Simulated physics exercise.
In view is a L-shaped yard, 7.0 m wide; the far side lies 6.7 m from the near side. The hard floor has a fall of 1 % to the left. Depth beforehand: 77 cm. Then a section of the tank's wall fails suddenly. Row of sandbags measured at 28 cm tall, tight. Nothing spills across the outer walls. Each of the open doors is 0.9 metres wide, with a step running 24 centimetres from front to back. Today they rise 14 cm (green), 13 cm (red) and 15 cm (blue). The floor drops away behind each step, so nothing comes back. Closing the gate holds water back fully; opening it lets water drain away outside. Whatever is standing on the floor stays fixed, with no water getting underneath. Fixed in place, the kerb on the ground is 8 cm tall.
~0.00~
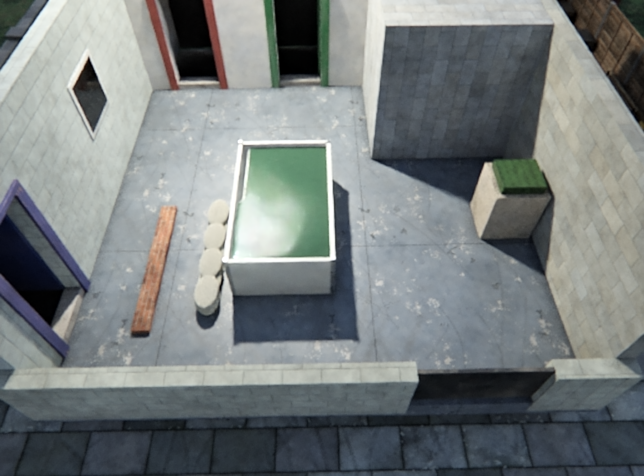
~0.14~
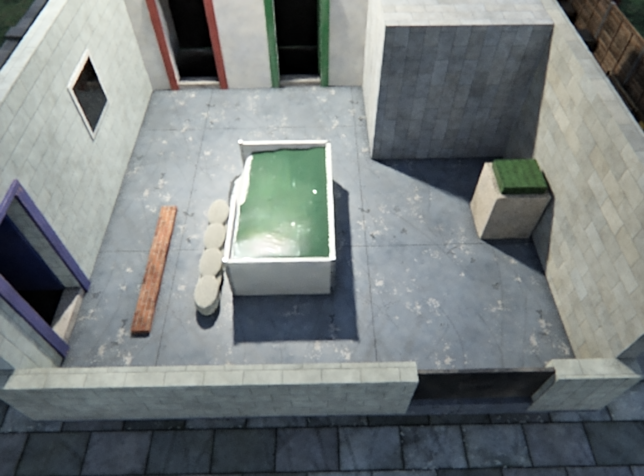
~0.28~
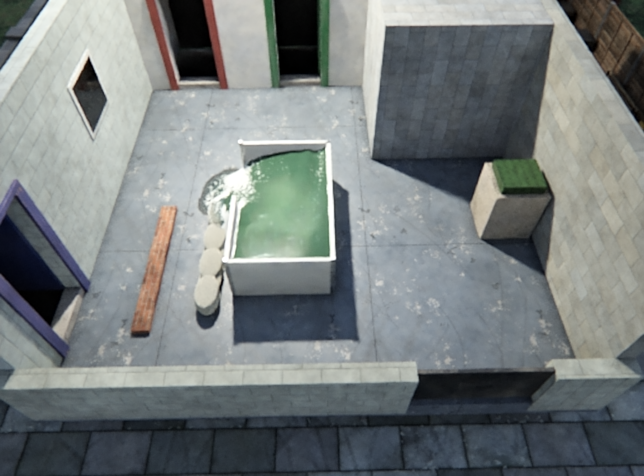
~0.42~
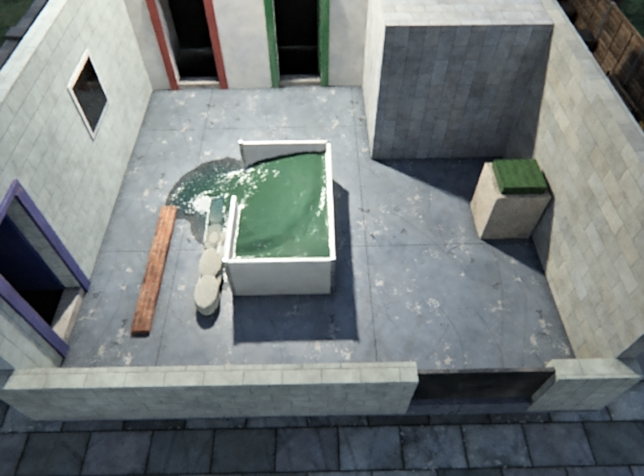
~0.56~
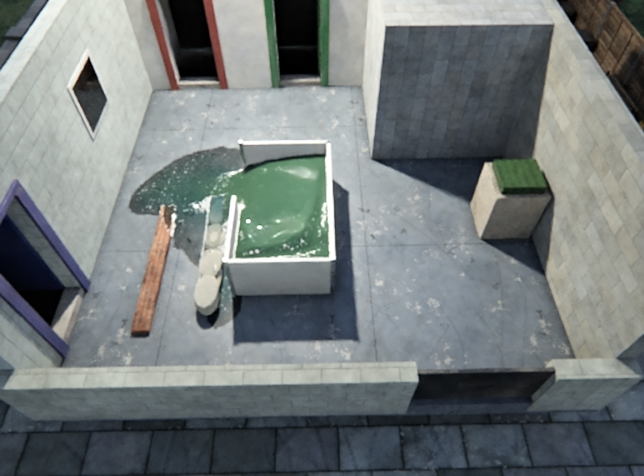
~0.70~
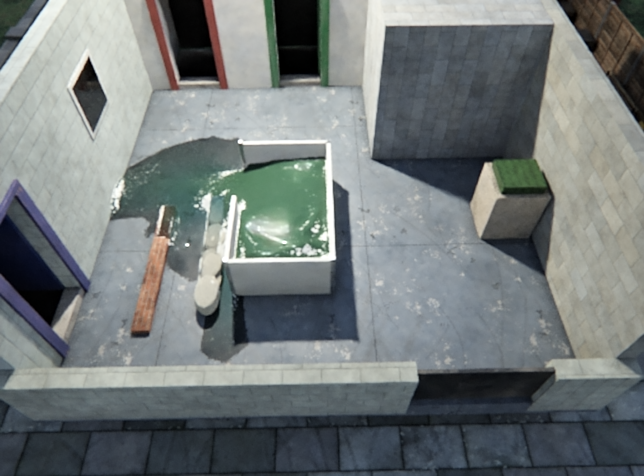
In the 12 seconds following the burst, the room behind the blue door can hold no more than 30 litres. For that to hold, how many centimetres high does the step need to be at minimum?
It would need to be around 8 cm high.
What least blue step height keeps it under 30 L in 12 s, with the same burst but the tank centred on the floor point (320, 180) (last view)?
In that case about 11.5 cm.
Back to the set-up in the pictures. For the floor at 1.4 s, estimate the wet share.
25 %.
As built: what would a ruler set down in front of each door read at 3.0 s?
Door by door in cm - green 4, red 24, blue 5.
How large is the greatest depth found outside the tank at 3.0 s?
It gets to close to 32 centimetres there.
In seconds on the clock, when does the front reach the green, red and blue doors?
Front log: Green = 2.6 s, red = 2.0 s, blue = 1.6 s.
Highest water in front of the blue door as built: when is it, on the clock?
At about 5.0 s.
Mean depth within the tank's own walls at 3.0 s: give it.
It averages roughly 27 centimetres.
After 1.4 s water covers 25 % of the floor, deepest (44 cm) near (238, 214); it has not reached the blue door.
After 3.0 s water covers 45 % of the floor, deepest (32 cm) near (153, 90); 5 cm at the blue door, 0 litres in over its 15 cm step.
After 12.0 s water covers 90 % of the floor, deepest (11 cm) near (143, 122); 9 cm at the blue door, 1 litre in over its 15 cm step.
At the blue door as built, the water arrived by 1.7 s and peaked near 15 cm at 5.0 s.
With a step of 6.5 cm, 51 litres would have come in within the 12 s; with 9 cm, 19 litres. So under 30 litres takes about 8 cm.
